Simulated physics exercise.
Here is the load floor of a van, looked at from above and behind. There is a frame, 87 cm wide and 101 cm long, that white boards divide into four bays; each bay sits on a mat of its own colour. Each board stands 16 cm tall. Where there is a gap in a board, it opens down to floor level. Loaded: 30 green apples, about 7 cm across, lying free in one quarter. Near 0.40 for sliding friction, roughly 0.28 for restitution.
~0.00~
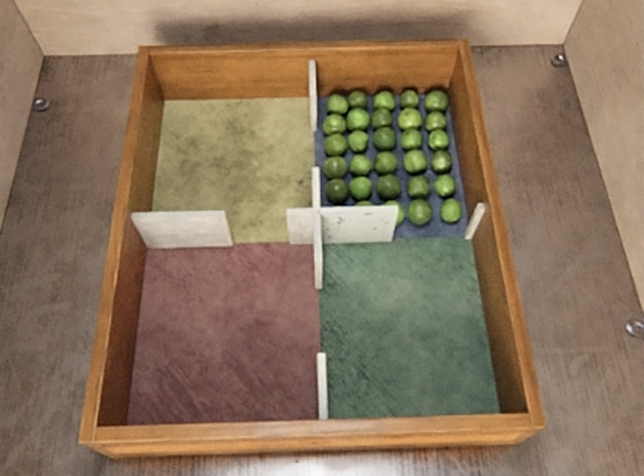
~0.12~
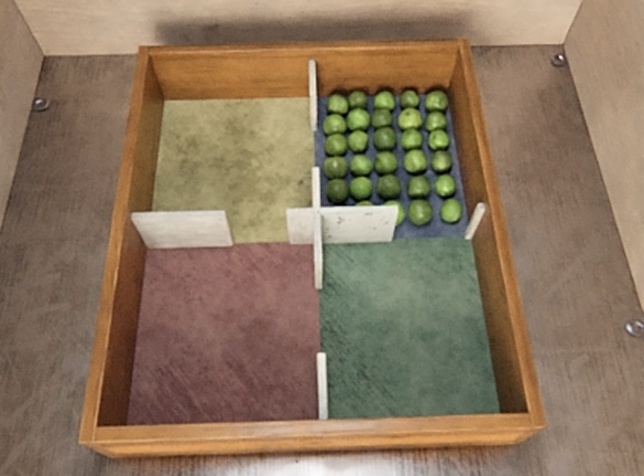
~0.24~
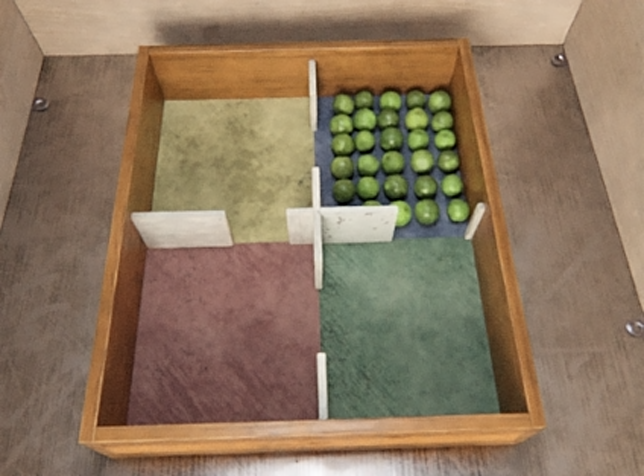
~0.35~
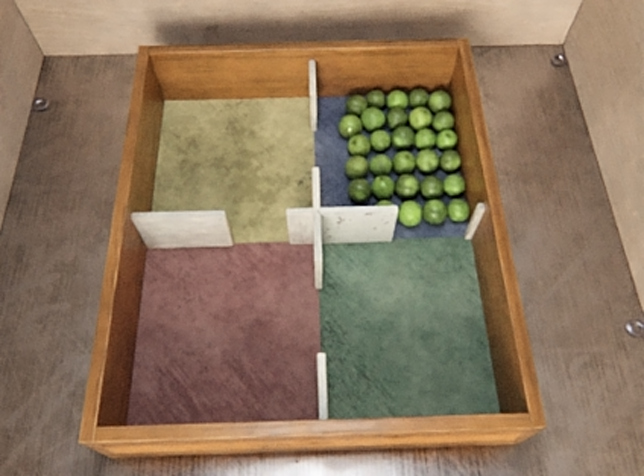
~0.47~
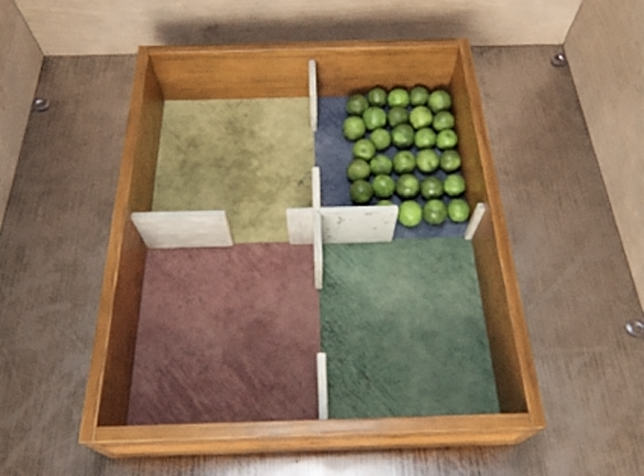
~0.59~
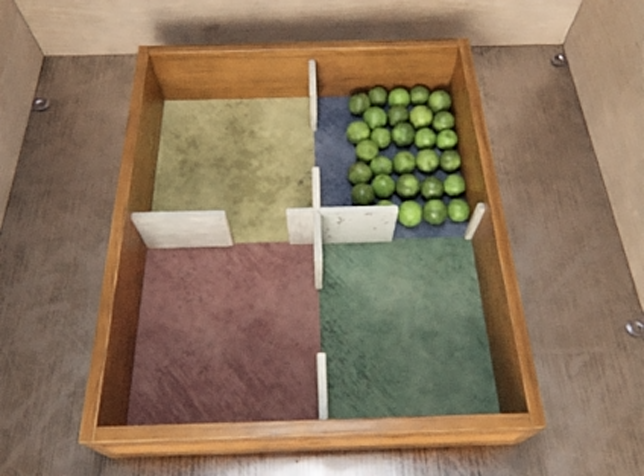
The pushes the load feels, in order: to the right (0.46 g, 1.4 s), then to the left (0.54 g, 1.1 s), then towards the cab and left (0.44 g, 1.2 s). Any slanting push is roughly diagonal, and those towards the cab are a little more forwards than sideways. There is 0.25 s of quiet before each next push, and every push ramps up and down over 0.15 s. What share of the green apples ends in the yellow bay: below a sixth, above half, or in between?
I'd say greater than half of the green apples come to rest in the yellow bay.
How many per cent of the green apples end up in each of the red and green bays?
Final shares: Red at 0, green at 0 percent.
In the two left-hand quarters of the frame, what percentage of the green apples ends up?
About 80 %.
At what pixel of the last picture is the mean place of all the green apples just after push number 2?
The average place is at about (278, 156).
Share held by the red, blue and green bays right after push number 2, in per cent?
At that point the shares are red 0, blue 50 and green 0 per cent.
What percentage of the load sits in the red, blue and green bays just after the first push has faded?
Per cent by bay - red: 0, blue: 100, green: 0.
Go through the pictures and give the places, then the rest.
The first picture shows middle of the blue mat (388, 161); middle of the green mat (405, 330); middle of the red mat (227, 336); middle of the yellow mat (235, 165); 30 in the blue bay.
In the second picture, 30 in the blue bay.
In the third picture, 30 in the blue bay.
In the fourth picture, 30 in the blue bay; the apple farthest behind, in the direction of the first push, is at (350, 127).
In the fifth picture, 30 in the blue bay.
In the sixth picture, 30 in the blue bay.
After push 1 (1.64 s), 30 in the blue bay.
After push 2 (2.99 s), 15 in the blue bay and 15 in the yellow bay.
After push 3 (4.44 s), 7 in the blue bay and 23 in the yellow bay.
Outcome (at 4.80 s), 7 in the blue bay and 23 in the yellow bay. Asked share, 23 of 30, 77 per cent.
